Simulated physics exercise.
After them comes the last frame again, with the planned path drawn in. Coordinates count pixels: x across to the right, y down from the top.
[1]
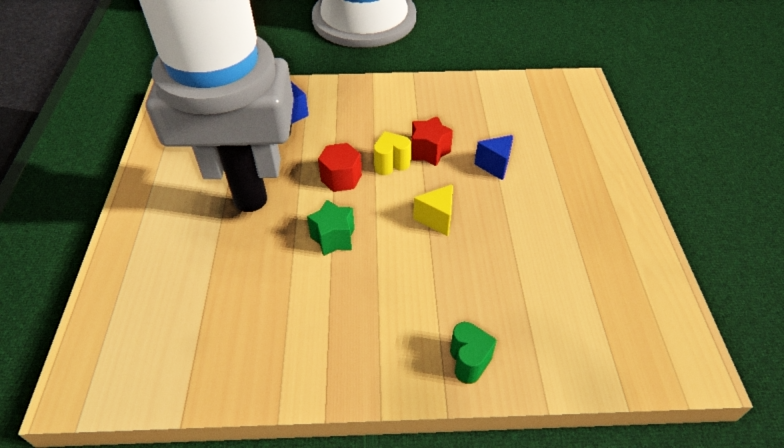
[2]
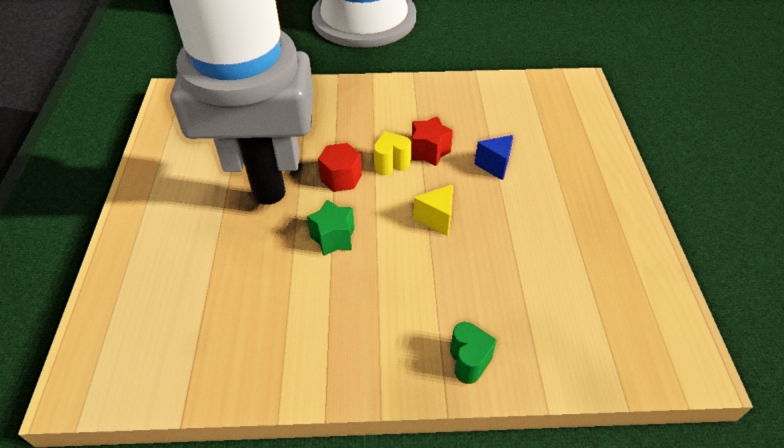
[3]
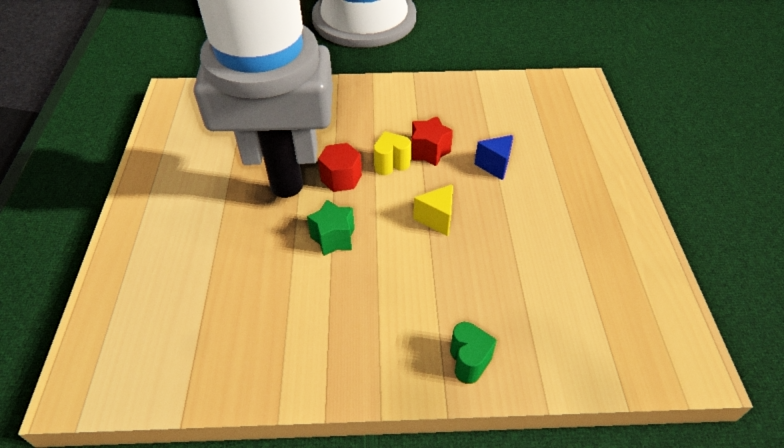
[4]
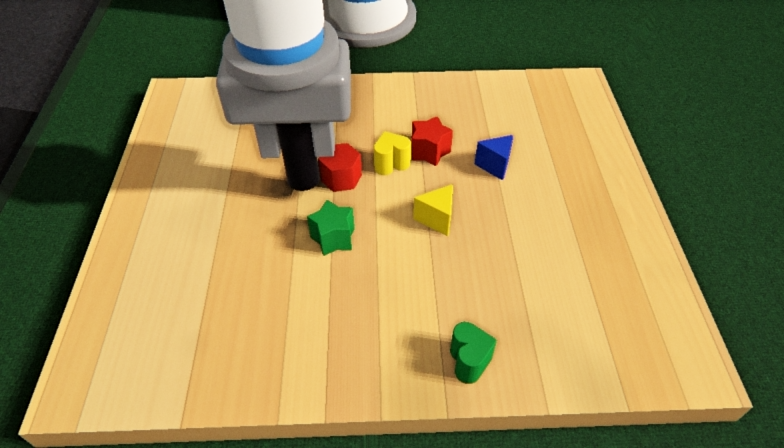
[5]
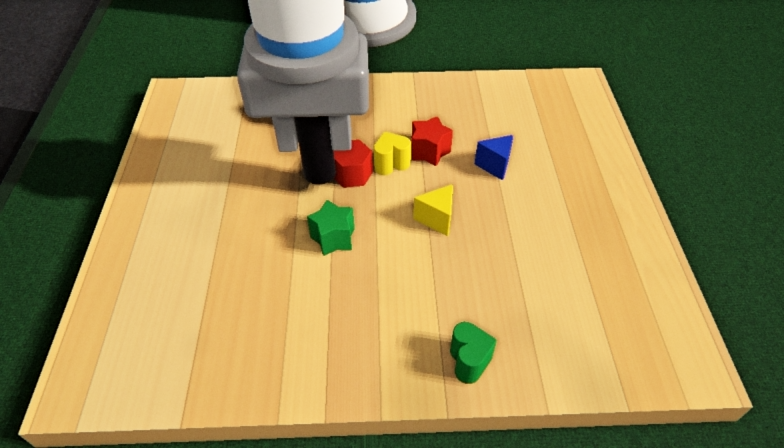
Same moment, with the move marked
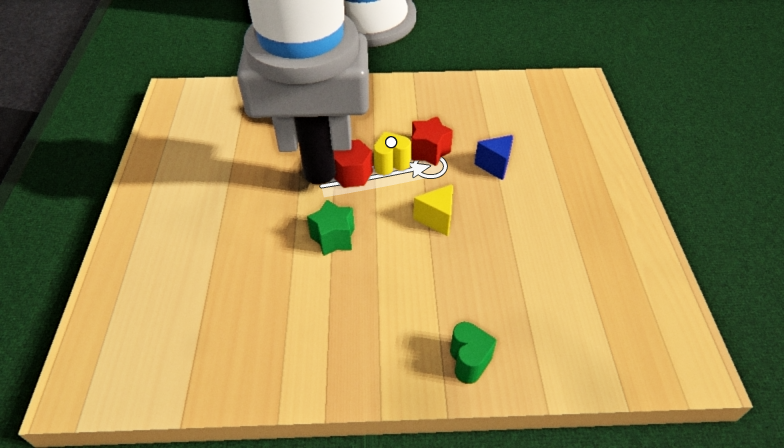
On a wooden board scattered with colorful blocks, a robot arm moved its black stick rightward past the green star and nudged the red hexagon slightly right, toward the yellow heart.
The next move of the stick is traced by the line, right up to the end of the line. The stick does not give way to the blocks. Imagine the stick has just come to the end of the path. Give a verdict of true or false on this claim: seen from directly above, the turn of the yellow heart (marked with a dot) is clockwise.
The claim does not hold.
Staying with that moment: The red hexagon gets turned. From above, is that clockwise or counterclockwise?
Answer: Clockwise.
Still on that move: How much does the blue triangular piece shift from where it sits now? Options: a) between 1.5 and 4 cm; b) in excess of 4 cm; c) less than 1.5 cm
Answer: A.
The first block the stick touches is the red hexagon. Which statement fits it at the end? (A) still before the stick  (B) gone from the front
Answer: A.
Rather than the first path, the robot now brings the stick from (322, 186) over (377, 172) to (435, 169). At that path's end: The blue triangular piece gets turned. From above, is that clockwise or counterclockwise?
Seen from above, its turn is clockwise.
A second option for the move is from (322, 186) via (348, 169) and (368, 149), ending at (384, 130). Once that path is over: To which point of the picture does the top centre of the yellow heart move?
The answer is (429, 144).
Drawn move, in a line from (322, 186) to (430, 166); the dot is on the yellow heart.
The first path, step by step. One third of the way, stick at (358, 167); red hexagon at (391, 150), turned 25° clockwise; yellow heart at (421, 141), turned 40° anticlockwise; red star at (448, 121).
Two thirds of the way, stick at (395, 161); red hexagon at (428, 144), turned 30° clockwise; yellow heart at (459, 136), turned 35° anticlockwise; red star at (465, 112), turned 60° anticlockwise.
At the end, stick at (431, 154); red hexagon at (464, 137), turned 25° clockwise; yellow heart at (493, 129), turned 35° anticlockwise; red star at (471, 110), turned 95° anticlockwise; blue triangular piece at (519, 146), turned 35° clockwise.
